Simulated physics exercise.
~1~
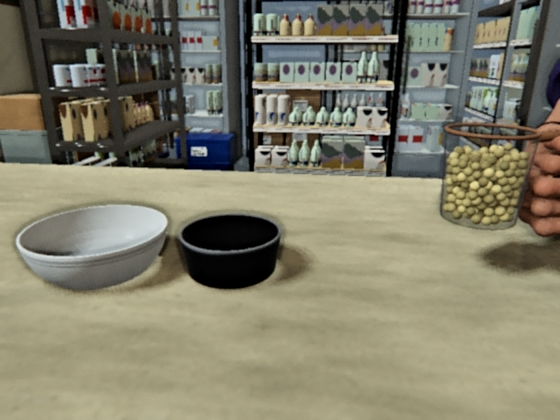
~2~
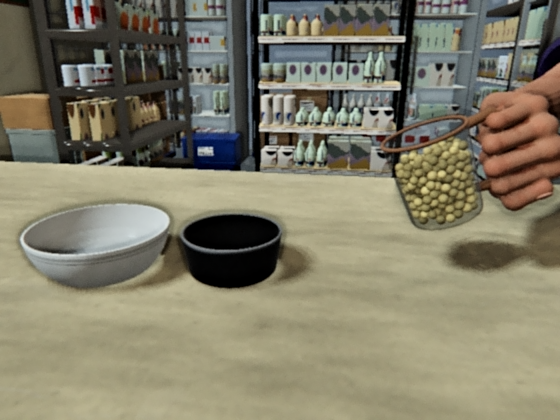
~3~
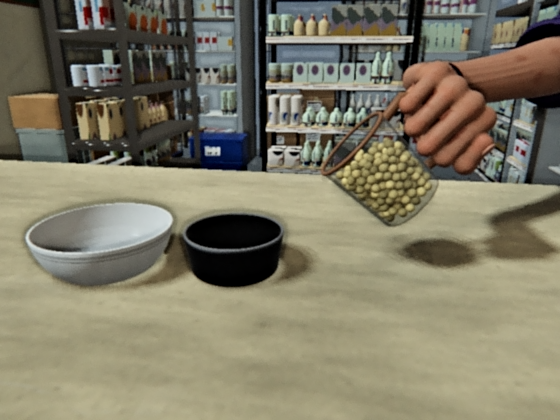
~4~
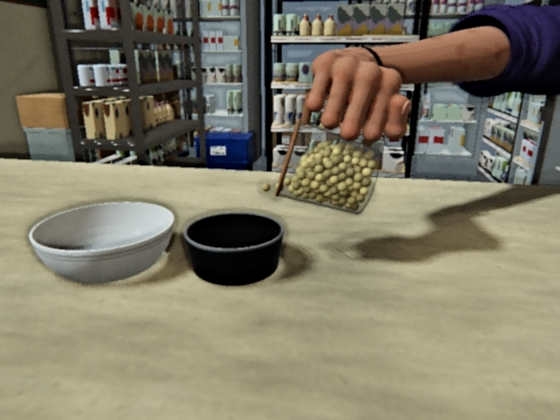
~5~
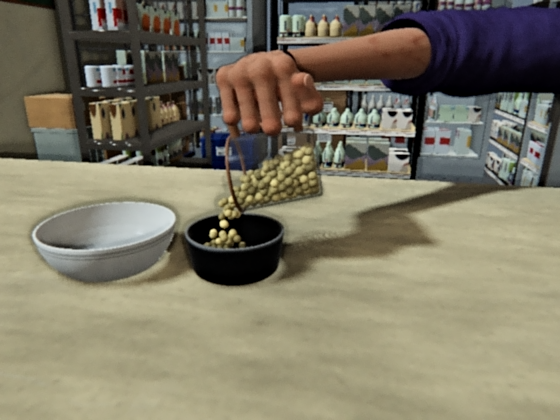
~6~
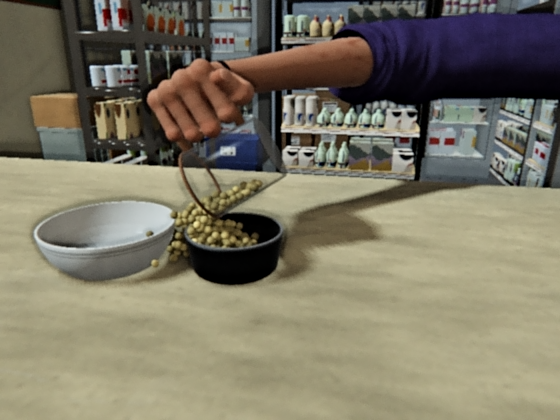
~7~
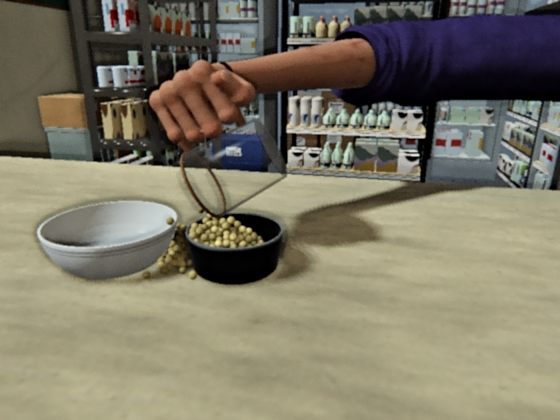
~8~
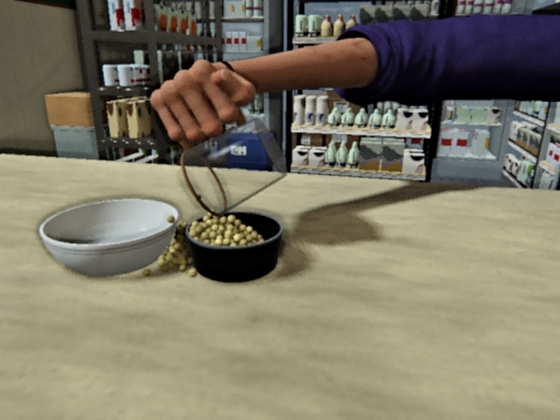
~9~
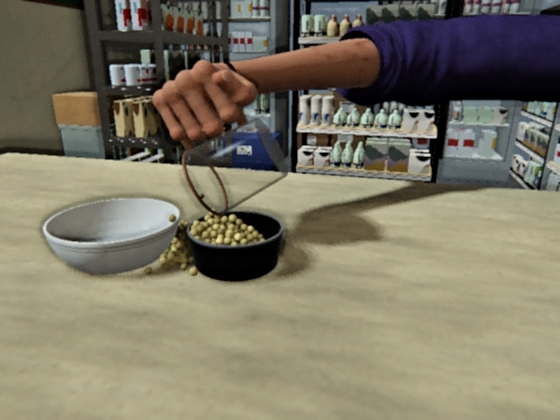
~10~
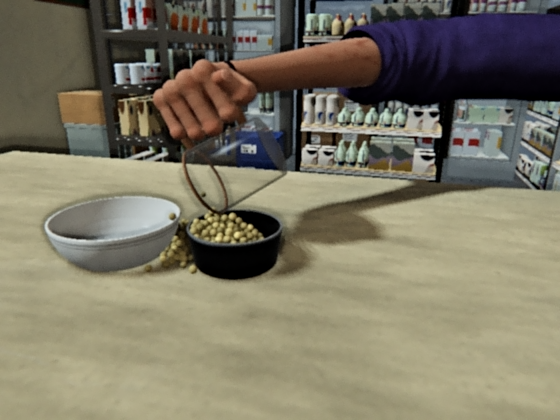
A hand in a purple sleeve holds a clear cup with a brown rim, full of pale round beans, at the right of a beige counter seen from the front, with stocked store shelves behind. A white bowl sits at the left with a smaller black dish just beside it. The hand carries the cup leftward, tipping it steadily, and beans begin to fall as it nears the dish. They pour into the black dish, while others spill between the two containers. The emptied cup stays tipped over the heaped dish, with stray beans lying on the counter beside the white bowl.
